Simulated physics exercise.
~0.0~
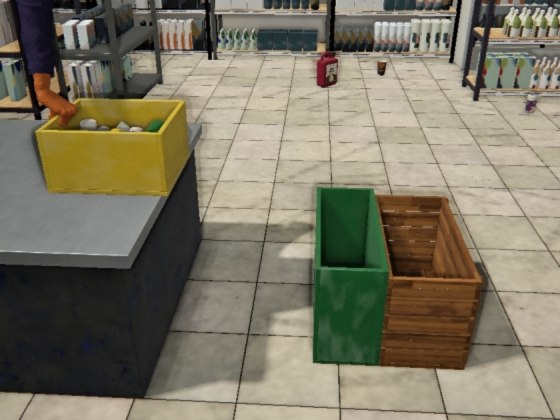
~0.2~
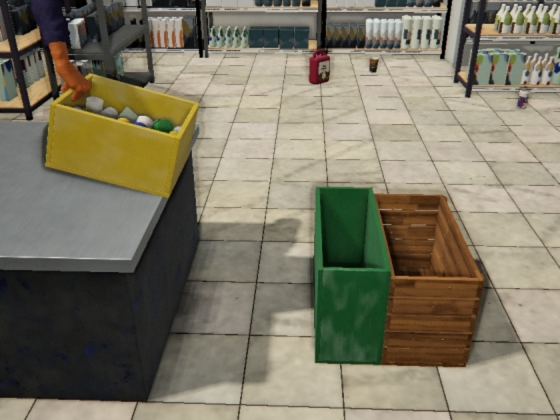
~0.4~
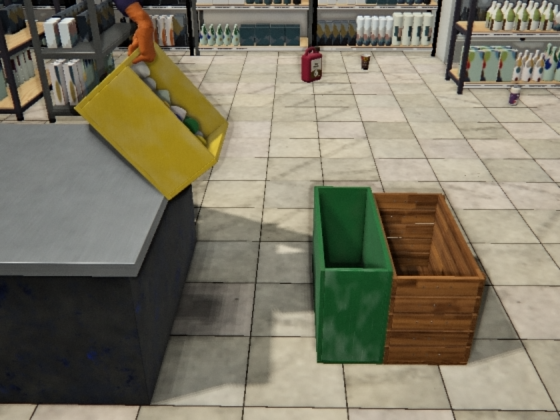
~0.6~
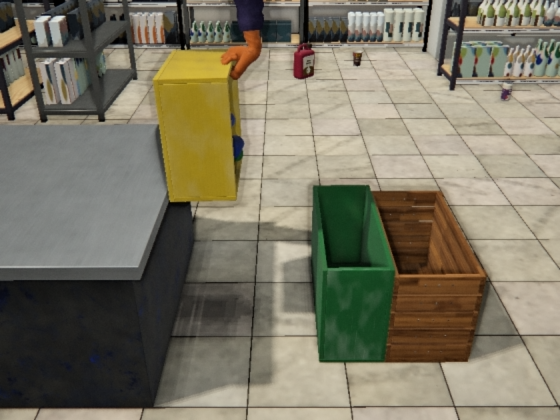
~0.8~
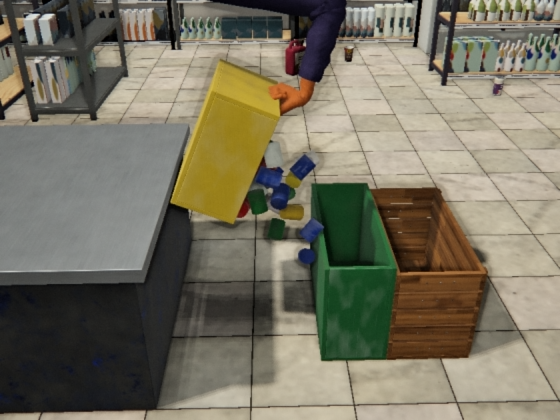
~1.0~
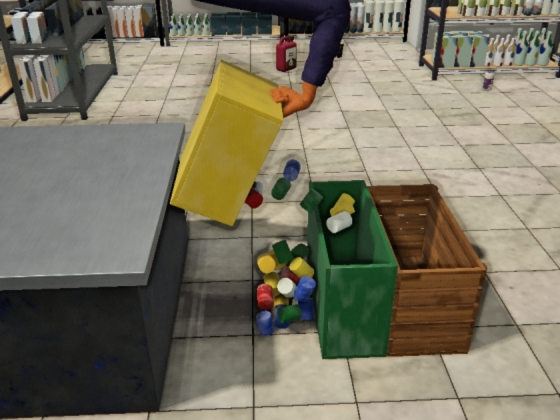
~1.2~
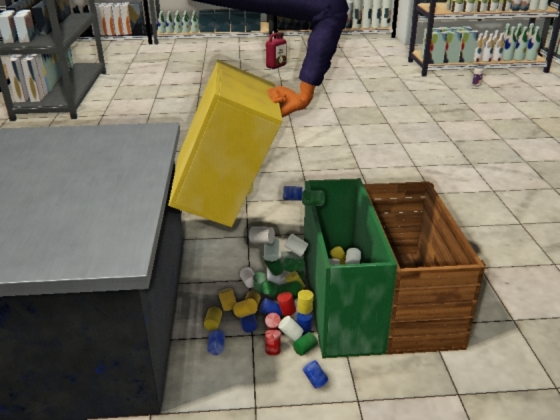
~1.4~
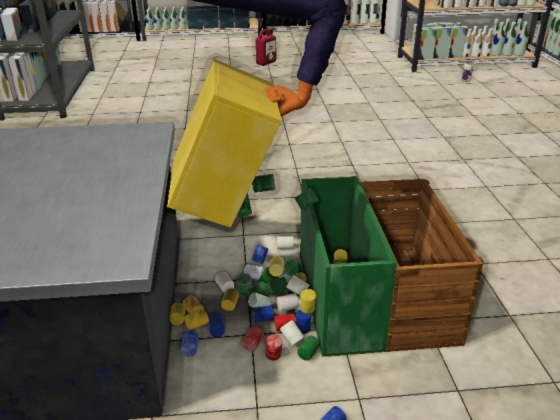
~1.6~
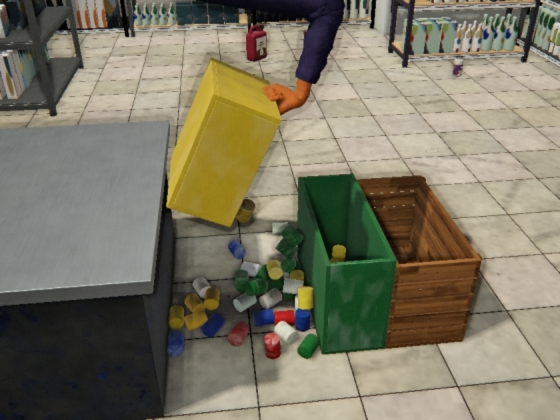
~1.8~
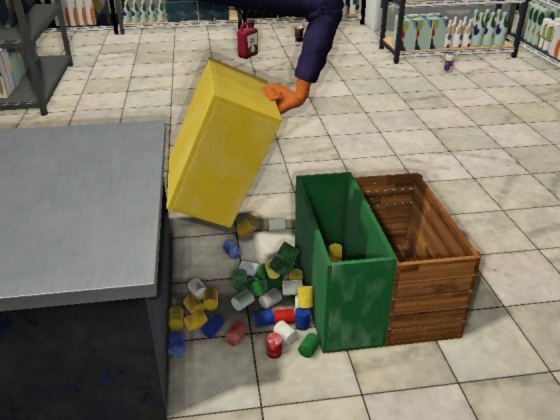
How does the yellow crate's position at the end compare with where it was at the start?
At the start the yellow crate sits level on the bench top at the left, and by the end it is farther right, held tipped over past the edge of the bench above the floor.
